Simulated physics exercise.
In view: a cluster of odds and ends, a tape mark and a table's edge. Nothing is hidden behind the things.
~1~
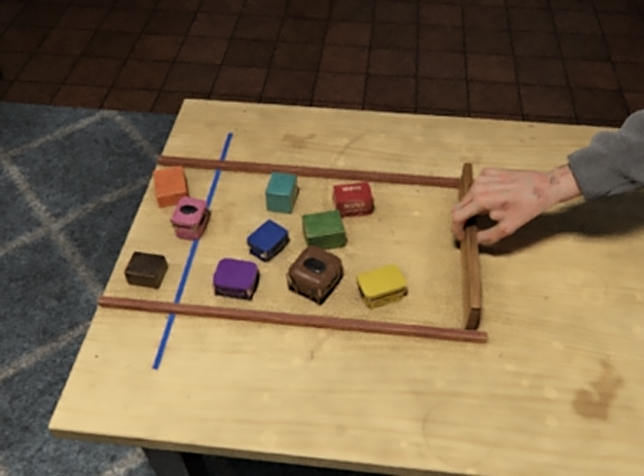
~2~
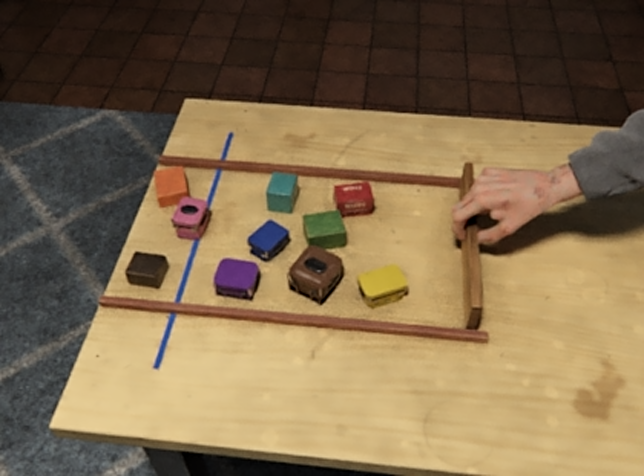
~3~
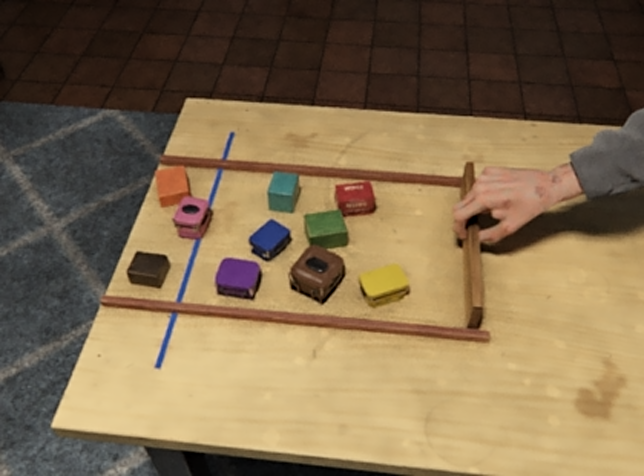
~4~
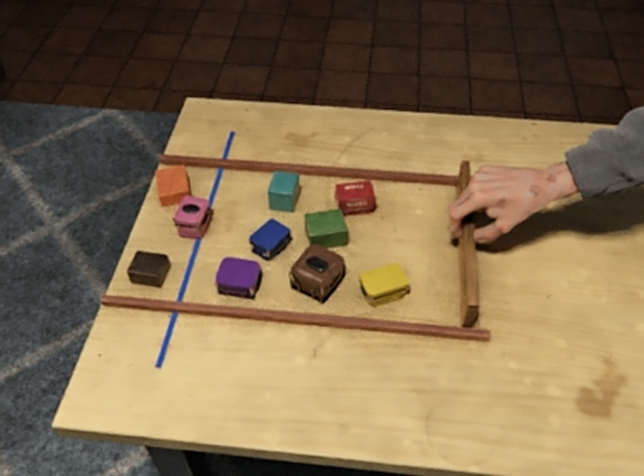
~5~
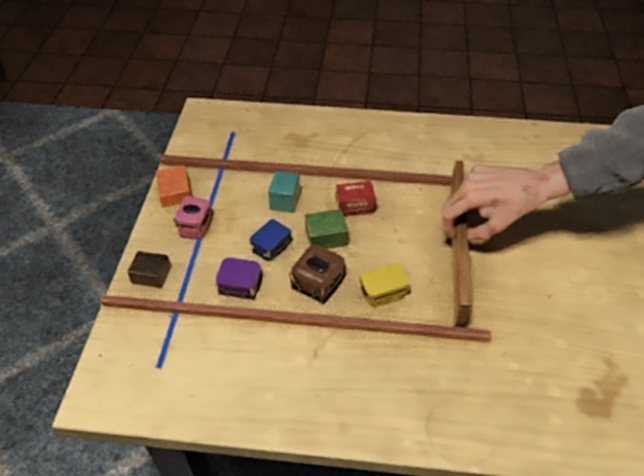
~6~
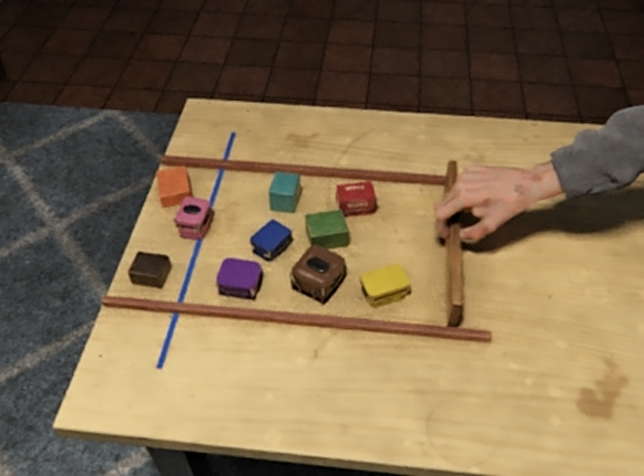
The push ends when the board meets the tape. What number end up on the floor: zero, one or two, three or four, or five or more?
As it turns out, the number that fall off is three or four.
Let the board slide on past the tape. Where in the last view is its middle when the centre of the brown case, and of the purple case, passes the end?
Near (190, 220) and (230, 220).
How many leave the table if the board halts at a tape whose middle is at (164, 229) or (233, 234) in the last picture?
It would be 7 and 1.
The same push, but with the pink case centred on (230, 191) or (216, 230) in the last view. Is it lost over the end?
In that order, it falls; tumbles off.
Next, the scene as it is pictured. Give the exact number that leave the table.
In all, 4 of them.
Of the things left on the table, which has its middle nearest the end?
It is the brown case.
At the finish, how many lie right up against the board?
That makes 3.
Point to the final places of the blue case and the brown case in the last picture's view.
Near (147, 228) and (129, 254).
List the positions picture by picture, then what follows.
In the first frame, orange block (171, 186); black block (146, 270); pink case (191, 219); board (468, 241); tape (199, 232).
In the second frame, black block (147, 270); board (469, 241).
In the third frame, pink case (193, 218); purple case (238, 279).
In the fourth frame, orange block (173, 186); yellow case (384, 285).
In the fifth frame, black block (150, 269); blue case (271, 241).
In the sixth frame, orange block (174, 187); black block (150, 270); pink case (194, 218); board (452, 238); tape (202, 232).
Early on, none off yet; orange block at rest near (174, 187); black block at rest near (150, 270); pink case at rest near (194, 218).
A while later, one off so far; orange block moving near (169, 185); black block on its side near (95, 295); pink case travelled about its own width near (163, 210).
Finally, the number that fall off is three or four; lost, purple case, pink case, black block and orange block.
